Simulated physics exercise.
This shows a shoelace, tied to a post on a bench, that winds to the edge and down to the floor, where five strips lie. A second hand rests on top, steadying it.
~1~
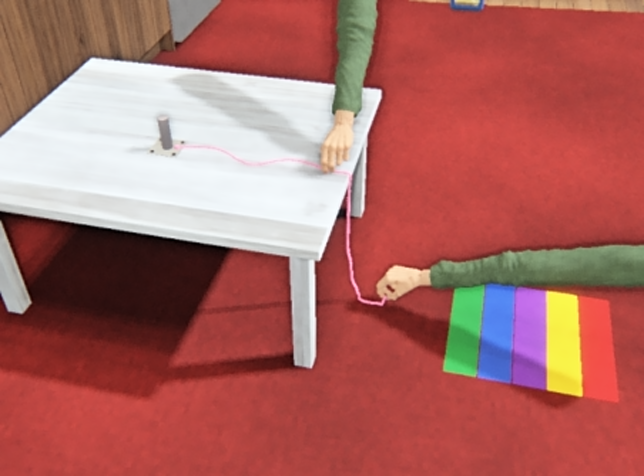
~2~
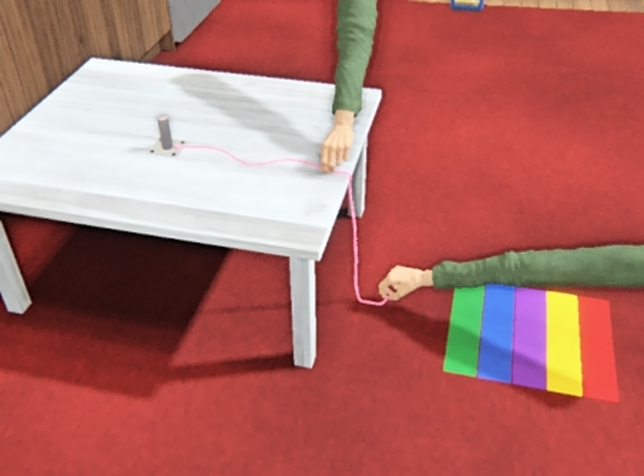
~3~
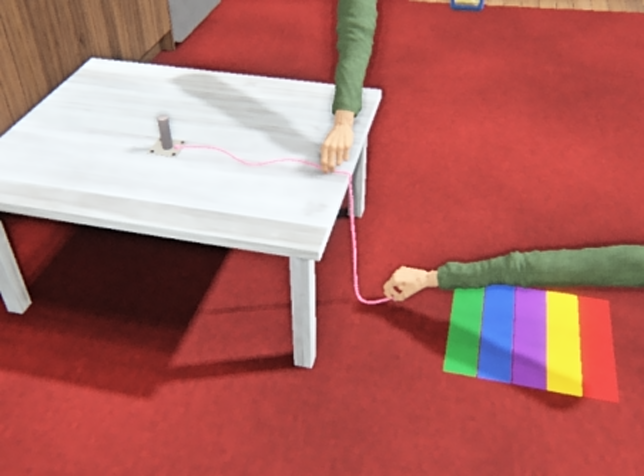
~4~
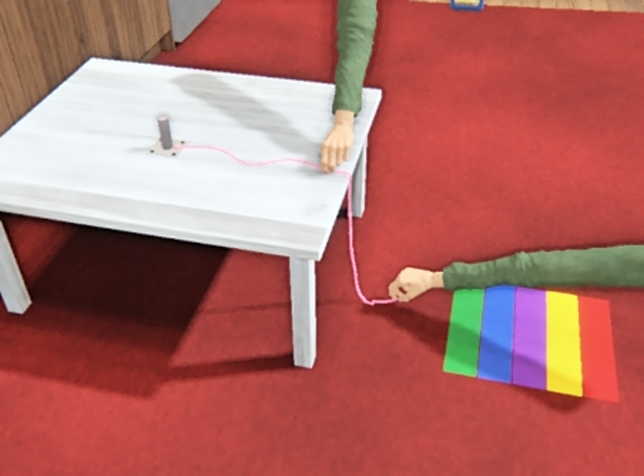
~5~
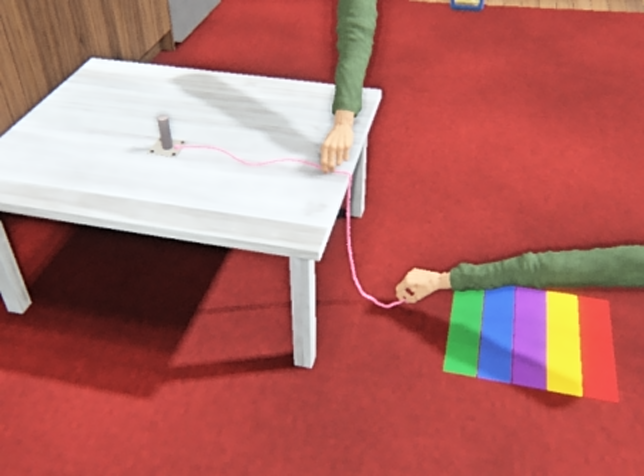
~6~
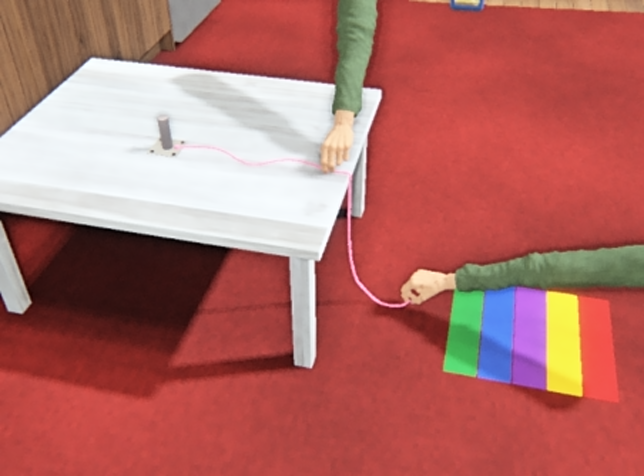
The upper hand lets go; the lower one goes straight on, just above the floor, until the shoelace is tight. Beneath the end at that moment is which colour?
Beneath it is blue.
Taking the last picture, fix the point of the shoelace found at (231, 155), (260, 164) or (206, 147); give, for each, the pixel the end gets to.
Near (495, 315), then (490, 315), then (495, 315).
Soon after, end near (447, 307); short of the strips.
After that, end near (479, 312); over green.
At the stop, end near (498, 315); over blue. It halts on the blue strip.
